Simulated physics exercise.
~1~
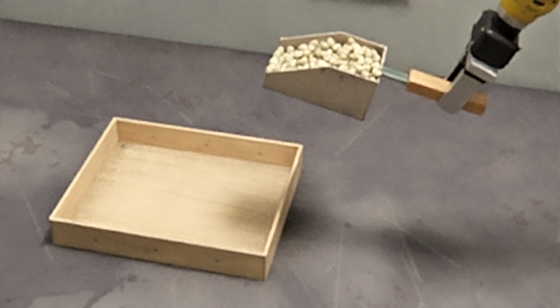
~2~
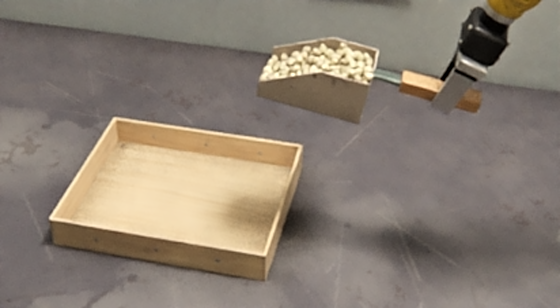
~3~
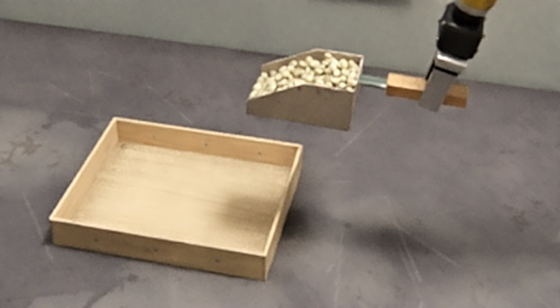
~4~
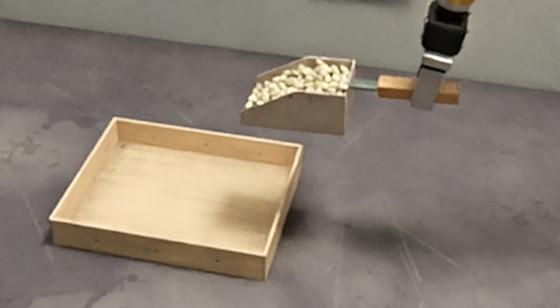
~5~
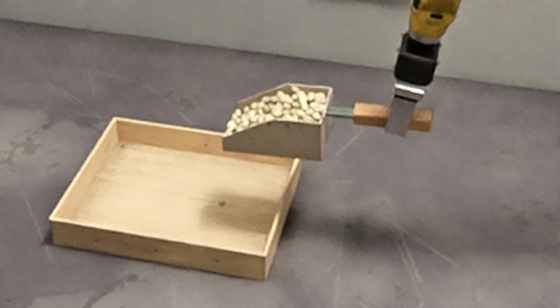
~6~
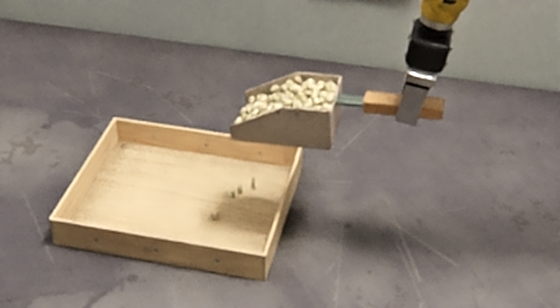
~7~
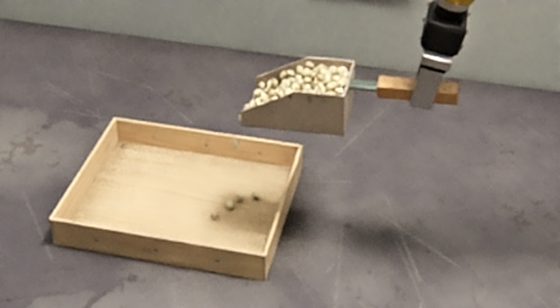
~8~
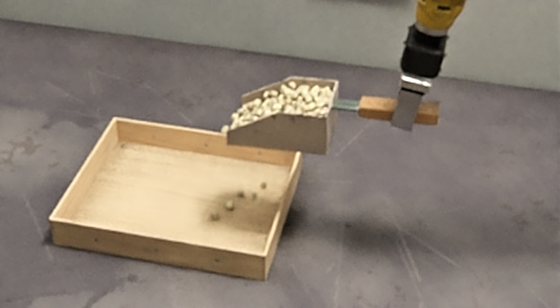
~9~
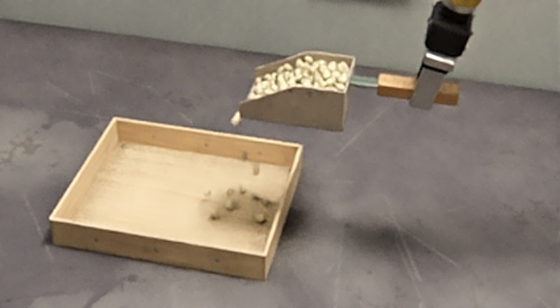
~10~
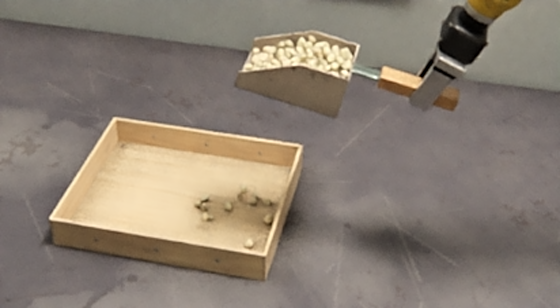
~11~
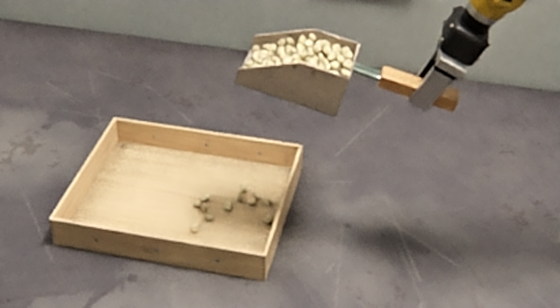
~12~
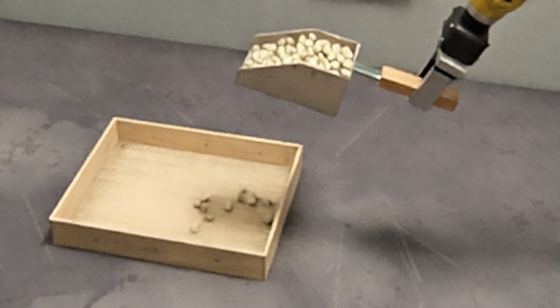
At first, a robot arm holds a scoop heaped with pale dried beans above and to the right of an empty, shallow wooden tray. The arm carries the scoop left and down, levelling it until its open front hangs over the tray's edge. It then moves up and back and down again in short strokes, and a few beans drop into the tray. As the scoop rises once more, a few more beans fall from its lip. Finally the arm tips the scoop back and holds still, with most beans still inside and a small scatter lying in the tray.
